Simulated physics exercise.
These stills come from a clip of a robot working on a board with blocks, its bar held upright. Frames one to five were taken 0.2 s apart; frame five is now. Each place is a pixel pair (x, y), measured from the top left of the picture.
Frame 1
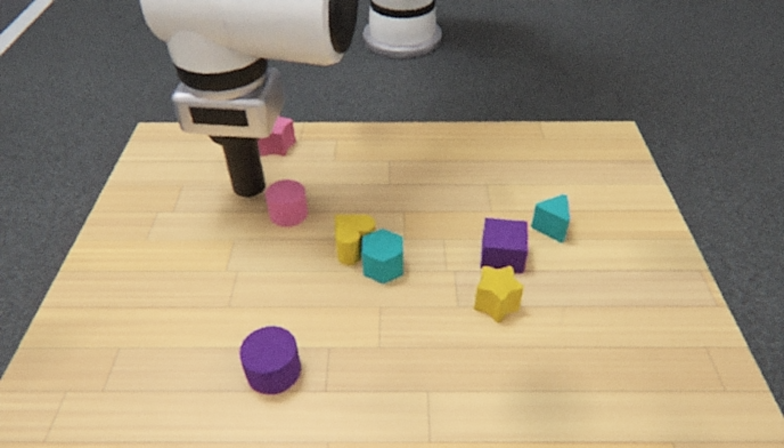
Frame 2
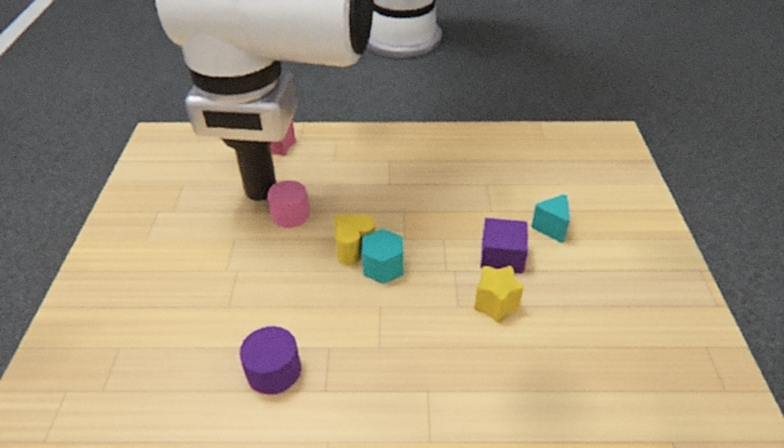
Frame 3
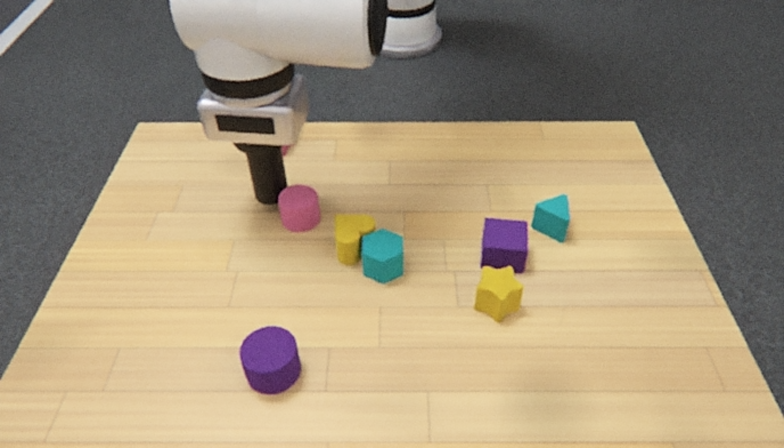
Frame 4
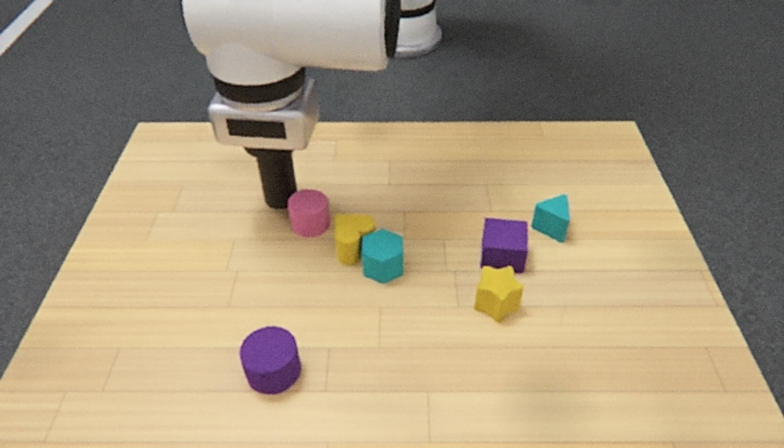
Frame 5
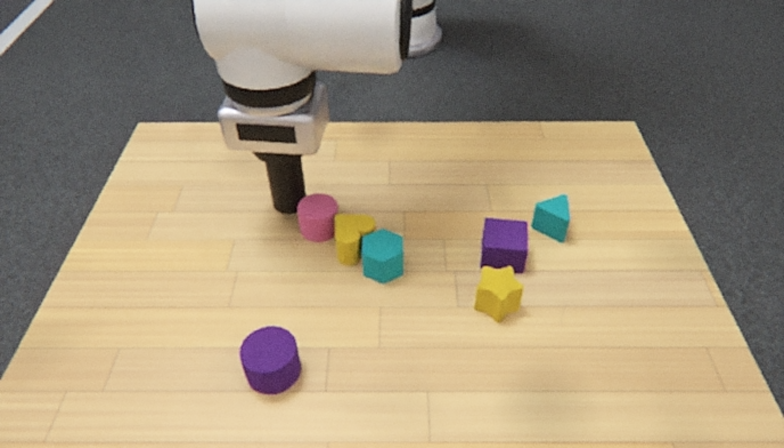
On a light wooden board scattered with colourful blocks, a white robot arm moves its black bar slightly rightward and toward the viewer, pushing the pink round block a short way closer to the yellow block beside a turquoise one.
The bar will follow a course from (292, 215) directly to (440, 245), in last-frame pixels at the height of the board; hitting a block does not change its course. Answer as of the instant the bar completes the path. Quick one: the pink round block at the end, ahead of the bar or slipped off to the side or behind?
The pink round block stays in front.
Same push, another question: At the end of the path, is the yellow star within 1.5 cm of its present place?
I expect so.
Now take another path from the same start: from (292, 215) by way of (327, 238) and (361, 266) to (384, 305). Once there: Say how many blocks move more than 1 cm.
Counting only shifts above 1 cm, I get three or more blocks.
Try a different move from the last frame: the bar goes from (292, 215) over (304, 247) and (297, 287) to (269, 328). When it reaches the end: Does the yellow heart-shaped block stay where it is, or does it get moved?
Once the bar is done, the yellow heart-shaped block is in a new spot.
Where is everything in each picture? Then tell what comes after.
In the first frame, lower end of the bar (249, 187), tops of blocks, pink round block (285, 191), yellow heart-shaped block (352, 226), turquoise hexagonal block (383, 244), yellow star (500, 281), purple four-sided block (506, 233).
In the second frame, bar (261, 190), pink round block (287, 192).
In the third frame, bar (272, 194), pink round block (298, 196).
In the fourth frame, bar (282, 199), pink round block (308, 201).
In the fifth frame, bar (290, 203), pink round block (317, 206), yellow heart-shaped block (352, 226), turquoise hexagonal block (383, 244), yellow star (500, 281), purple four-sided block (506, 233).
On the path given first. One third of the way, bar (339, 213); pink round block (366, 218); yellow heart-shaped block (392, 244), turned 25° clockwise; turquoise hexagonal block (411, 268), turned 20° clockwise.
Two thirds of the way, bar (388, 223); pink round block (422, 225); yellow heart-shaped block (430, 252), turned 90° clockwise; turquoise hexagonal block (417, 283), turned 50° clockwise.
At the end, bar (440, 234); pink round block (475, 238); yellow heart-shaped block (447, 259), turned 120° clockwise; turquoise hexagonal block (418, 286), turned 65° clockwise; yellow star not moved; purple four-sided block (518, 235), turned 20° anticlockwise.
